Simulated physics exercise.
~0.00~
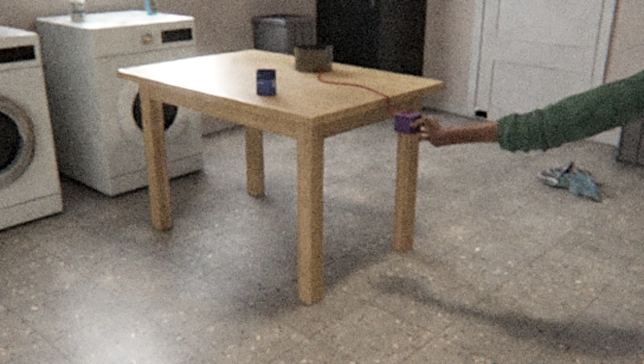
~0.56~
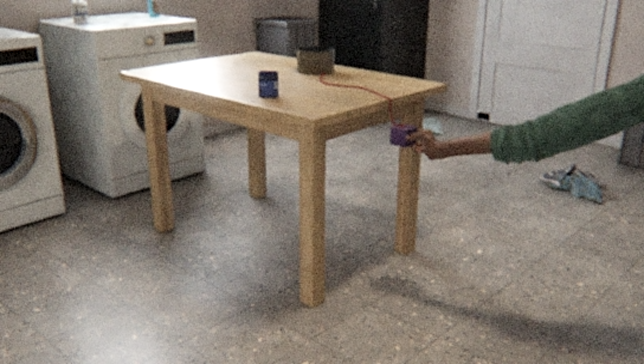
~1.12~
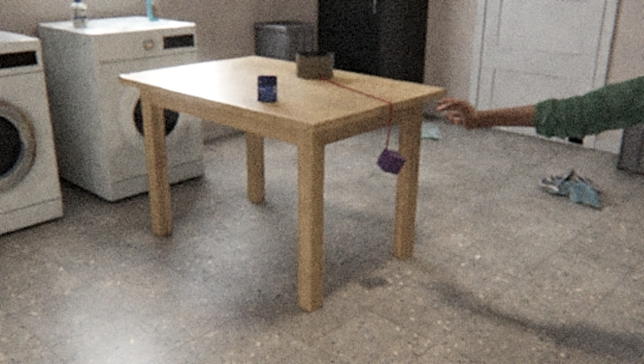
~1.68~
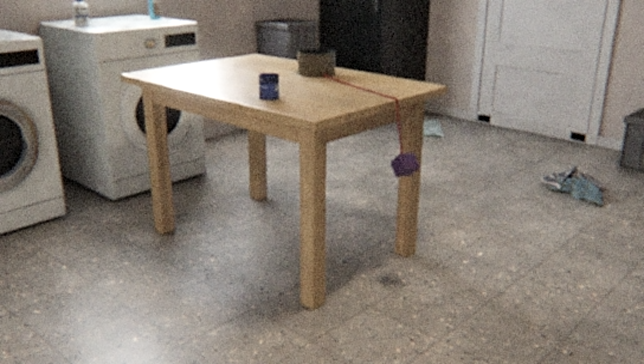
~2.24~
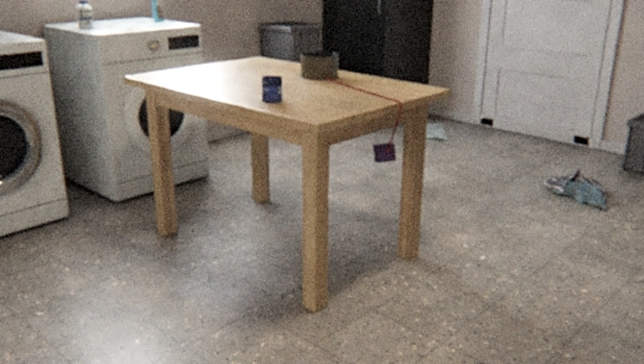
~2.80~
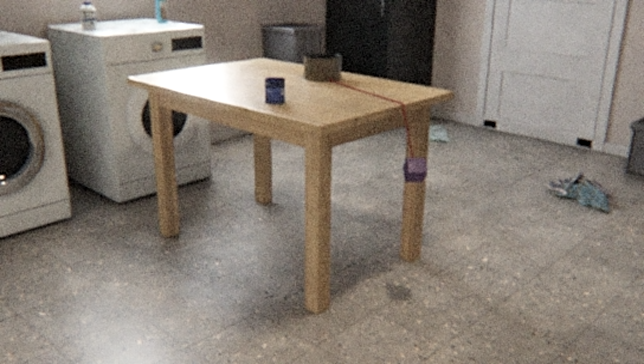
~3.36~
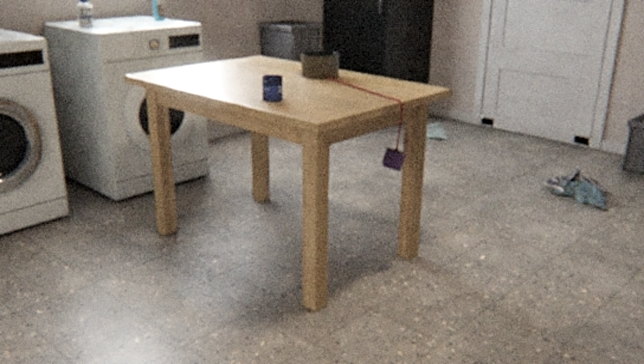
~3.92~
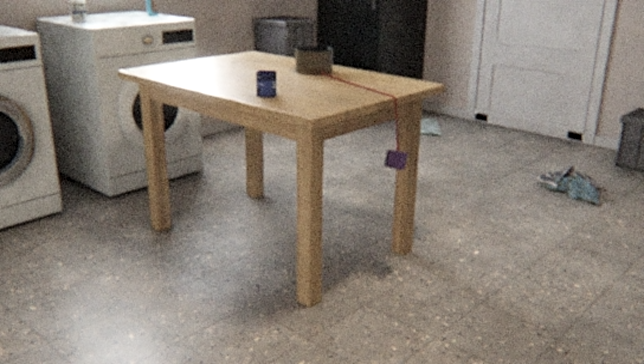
Purple block released by a hand beside a wooden table, dropping and swinging on its red string below the edge, blue cup staying put.
